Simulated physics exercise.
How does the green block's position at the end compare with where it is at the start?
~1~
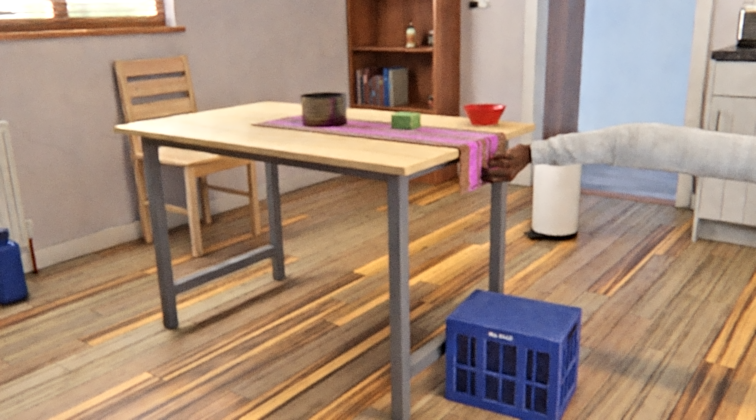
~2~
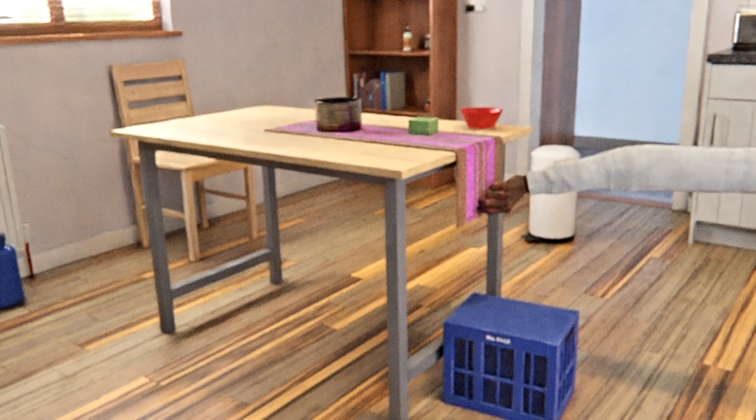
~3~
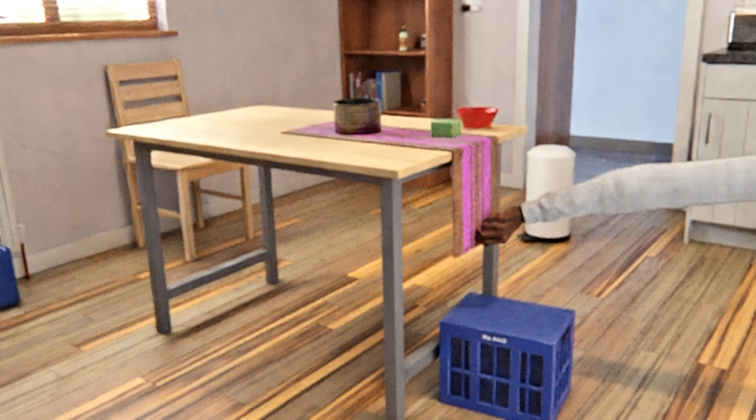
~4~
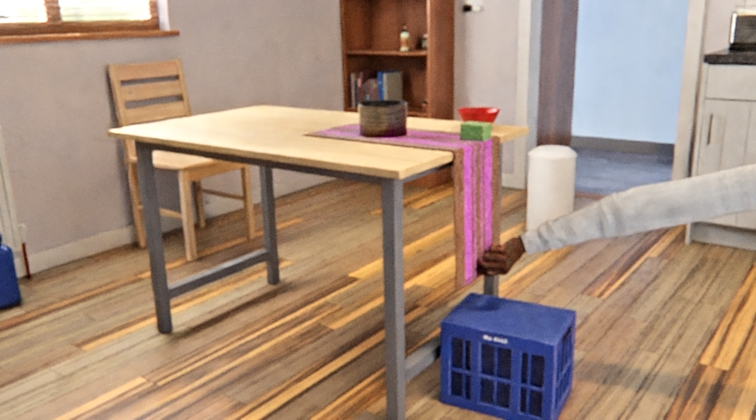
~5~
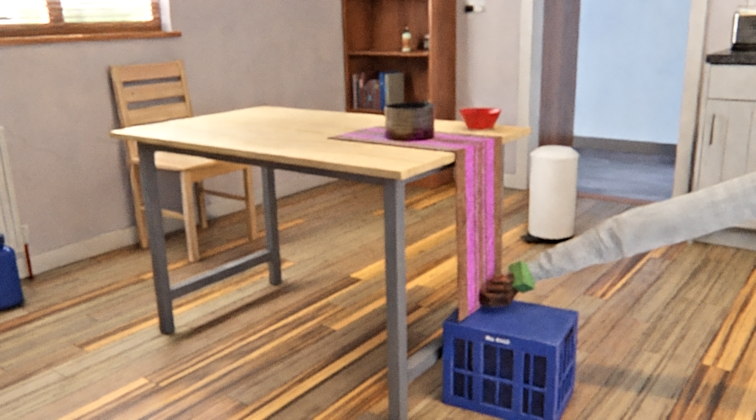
At the start the green block sits on the towel on the tabletop, between the dark pot and the red bowl. At the end it is off the table, farther right and much lower, beside the hand just above the blue crate.
